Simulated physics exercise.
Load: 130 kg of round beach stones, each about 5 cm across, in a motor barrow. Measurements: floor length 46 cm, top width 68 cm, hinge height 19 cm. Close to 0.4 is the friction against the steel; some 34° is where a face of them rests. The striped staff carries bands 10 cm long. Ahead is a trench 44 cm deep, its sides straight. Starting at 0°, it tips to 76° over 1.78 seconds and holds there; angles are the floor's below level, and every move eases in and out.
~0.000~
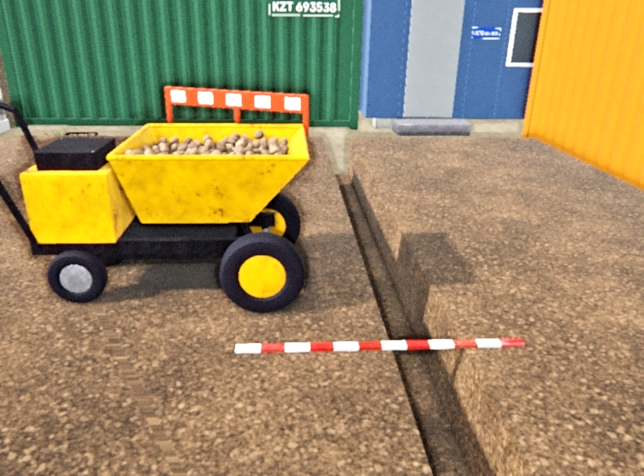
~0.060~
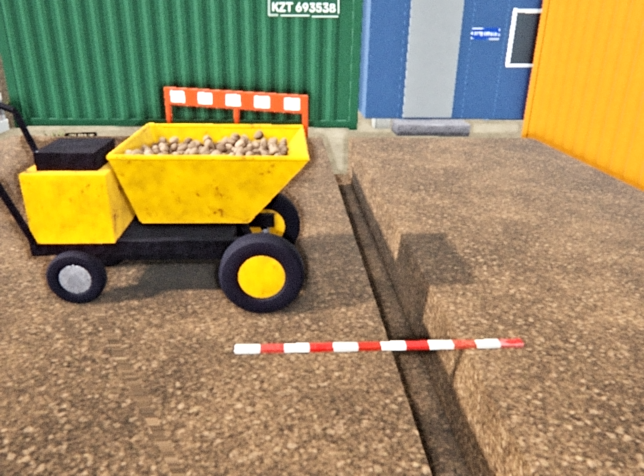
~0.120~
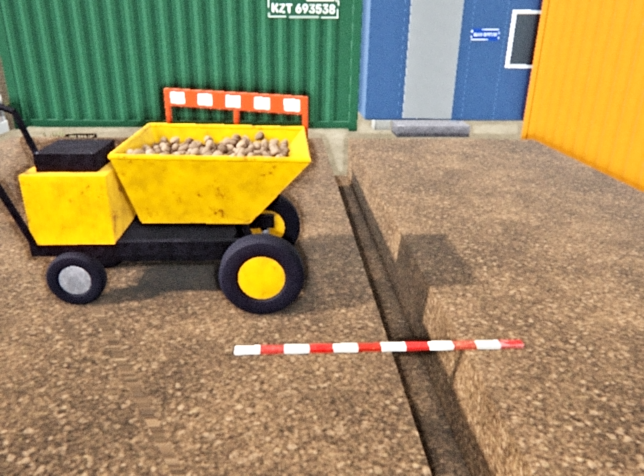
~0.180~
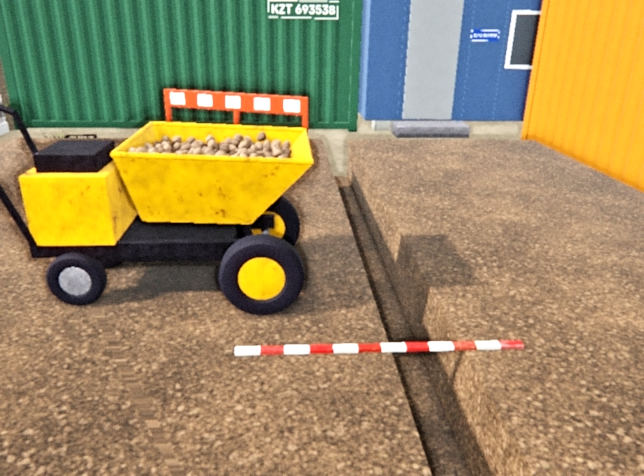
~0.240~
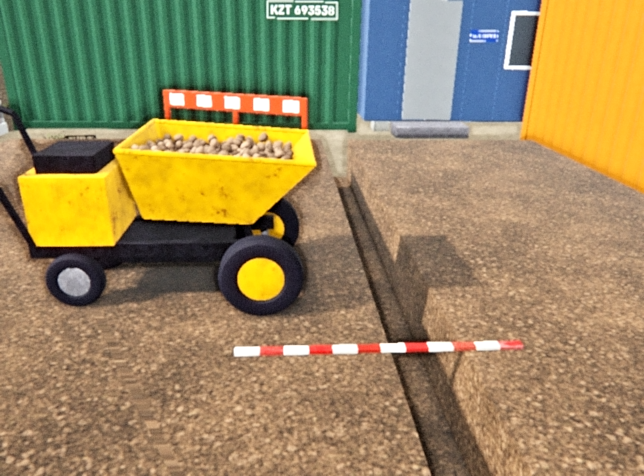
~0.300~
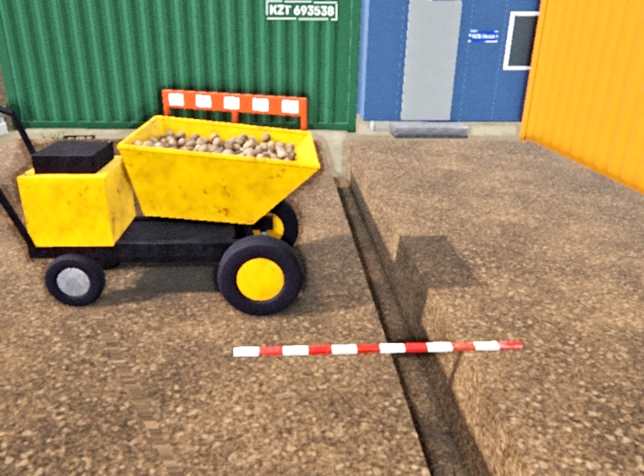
The yellow skip full of stones on a small motor barrow sat level at first, then tilted slightly forward to the right, while the barrow stayed still beside a narrow trench and a red-and-white striped staff.
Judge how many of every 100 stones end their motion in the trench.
I would put it near 85 out of 100.
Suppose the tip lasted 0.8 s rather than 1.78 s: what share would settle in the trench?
Roughly 75 per cent would.
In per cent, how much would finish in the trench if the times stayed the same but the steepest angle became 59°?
Then about 85 per cent.
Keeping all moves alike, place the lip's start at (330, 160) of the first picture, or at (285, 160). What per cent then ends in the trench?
First place roughly 55%, second roughly 100%.
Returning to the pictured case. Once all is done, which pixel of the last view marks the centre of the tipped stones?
The tipped stones centre close to (399, 334).
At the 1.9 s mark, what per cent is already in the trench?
Roughly 65 percent of the load.
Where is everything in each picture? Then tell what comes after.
In the first picture, the skip is at 0°, its lip at (308, 158); the top of the load is at (238, 143).
In the second picture, the skip is at 0°, its lip at (308, 159); the top of the load is at (237, 143); the stones move at 0.1 m/s on average.
In the third picture, the skip is at 1°, its lip at (310, 161); the top of the load is at (228, 144); the stones move at 0.1 m/s on average.
In the fourth picture, the skip is at 2°, its lip at (312, 162); the top of the load is at (221, 144); the stones move at 0.2 m/s on average.
In the fifth picture, the skip is at 4°, its lip at (315, 164); the top of the load is at (208, 144); the stones move at 0.2 m/s on average.
In the sixth picture, lip at (319, 167), floor tilted 6°, highest stones at (173, 143); the stones move at 0.3 m/s on average.
After 1.3 s the floor is at 64°; 96 % in the skip, 4 % in the trench; the foremost stones are at (410, 269).
After 1.9 s the floor is at 76°; 21 % in the skip, 65 % in the trench, 14 % past the trench; the foremost stones are at (501, 264).
After 2.2 s the floor is at 76°; 2 % in the skip, 83 % in the trench, 15 % past the trench; the foremost stones are at (550, 266).
After 4.2 s the floor is at 76°; 0 % in the skip, 85 % in the trench, 15 % past the trench; the foremost stones are at (564, 265).
